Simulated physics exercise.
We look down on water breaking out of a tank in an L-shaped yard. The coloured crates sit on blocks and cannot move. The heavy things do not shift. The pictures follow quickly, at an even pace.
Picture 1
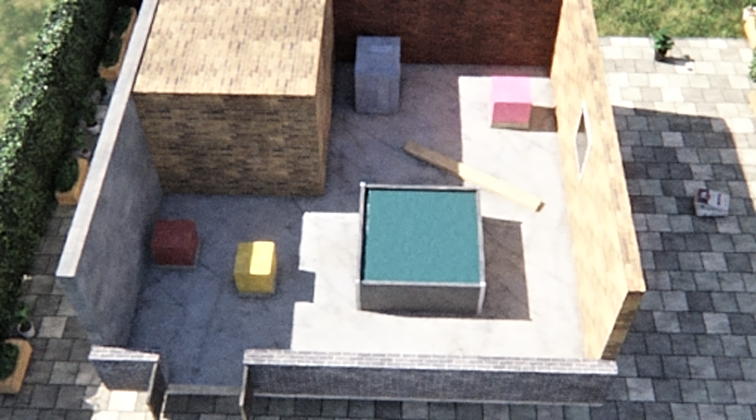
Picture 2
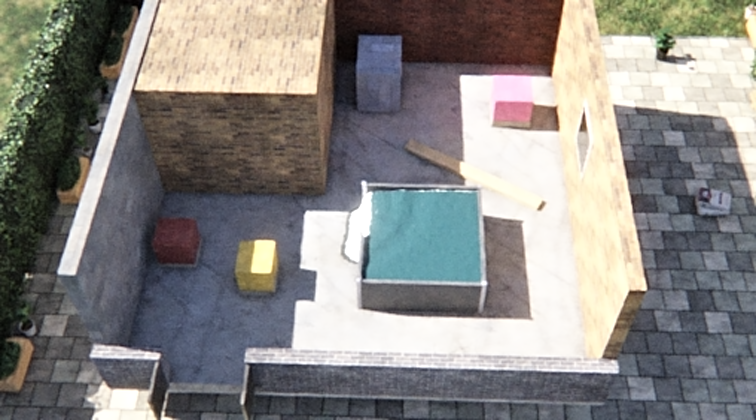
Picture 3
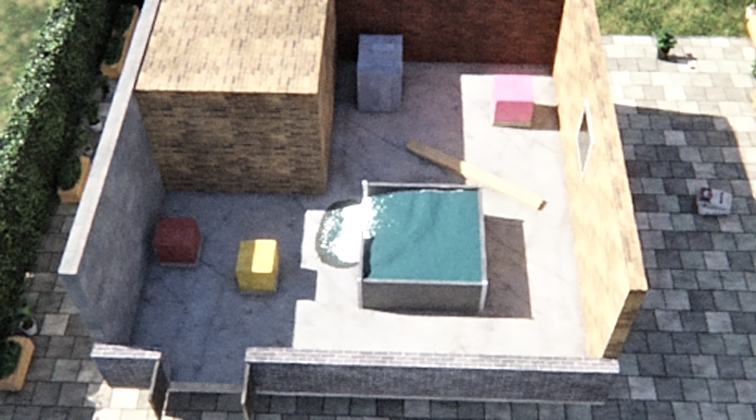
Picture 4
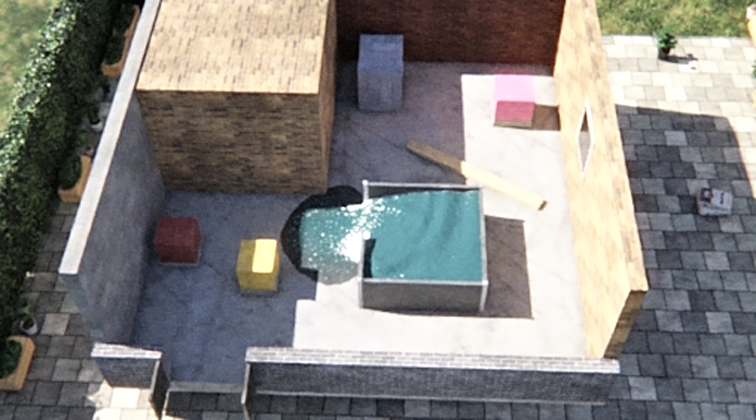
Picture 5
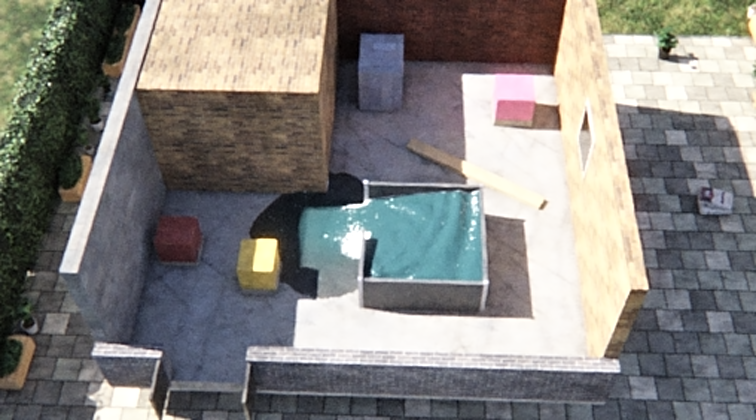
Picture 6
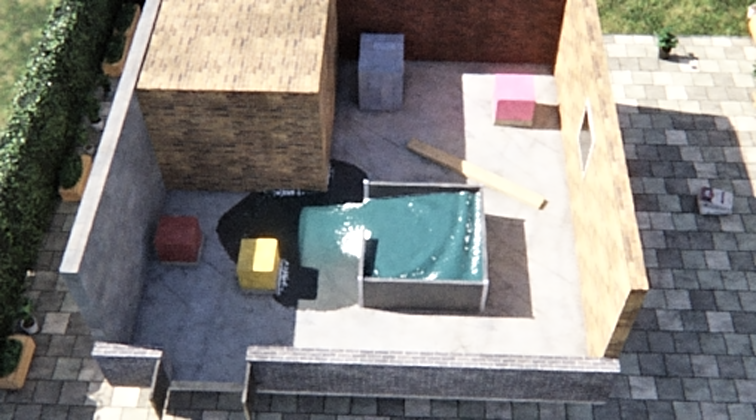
Teal water breaks out through the left side of a square, grey-walled tank in a paved, walled yard, seen from high above by a still camera. A red block and a yellow block sit to the left, a grey block and a pink one stand behind, and a plank lies near the tank. The water first bursts out in white froth, then spreads leftward as a dark-edged pool, passing around the yellow block while the tank's surface sinks and ripples.
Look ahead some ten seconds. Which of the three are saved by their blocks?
One by one: The pink crate escapes dry; the yellow crate is wetted; the red crate is wetted.
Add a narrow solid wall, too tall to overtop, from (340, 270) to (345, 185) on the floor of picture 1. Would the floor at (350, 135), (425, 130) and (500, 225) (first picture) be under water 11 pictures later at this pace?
One after the other: Flooded, flooded, free of water.
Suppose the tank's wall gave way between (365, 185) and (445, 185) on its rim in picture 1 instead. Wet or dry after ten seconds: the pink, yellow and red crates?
In short: Pink crate is soaked, yellow crate remains dry, red crate stays dry.
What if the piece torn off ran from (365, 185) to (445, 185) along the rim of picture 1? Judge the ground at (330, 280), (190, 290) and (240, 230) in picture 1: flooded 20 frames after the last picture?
As listed: Dry, no water, clear.
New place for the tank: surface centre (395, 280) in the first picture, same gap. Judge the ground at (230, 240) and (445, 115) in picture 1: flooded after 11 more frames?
In turn: Flooded, not flooded.
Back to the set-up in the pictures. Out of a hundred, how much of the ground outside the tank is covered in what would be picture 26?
Close to 45 %.
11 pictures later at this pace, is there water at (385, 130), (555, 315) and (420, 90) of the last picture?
In turn: Awash, clear, clear.
A moment on, water covers 20 % of the floor; the pink crate not reached, the yellow crate water round its plinth, the red crate water round its plinth.
Next, water covers 35 % of the floor; the pink crate not reached, the yellow crate water round its plinth, the red crate water round its plinth.
Then, water covers 45 % of the floor; the pink crate not reached, the yellow crate water round its plinth, the red crate water round its plinth.
Later, water covers 60 % of the floor; the pink crate water round its plinth, the yellow crate water round its plinth, the red crate water round its plinth.
In the end, water covers 85 % of the floor; the pink crate stayed above the water, the yellow crate was topped, the red crate was topped.
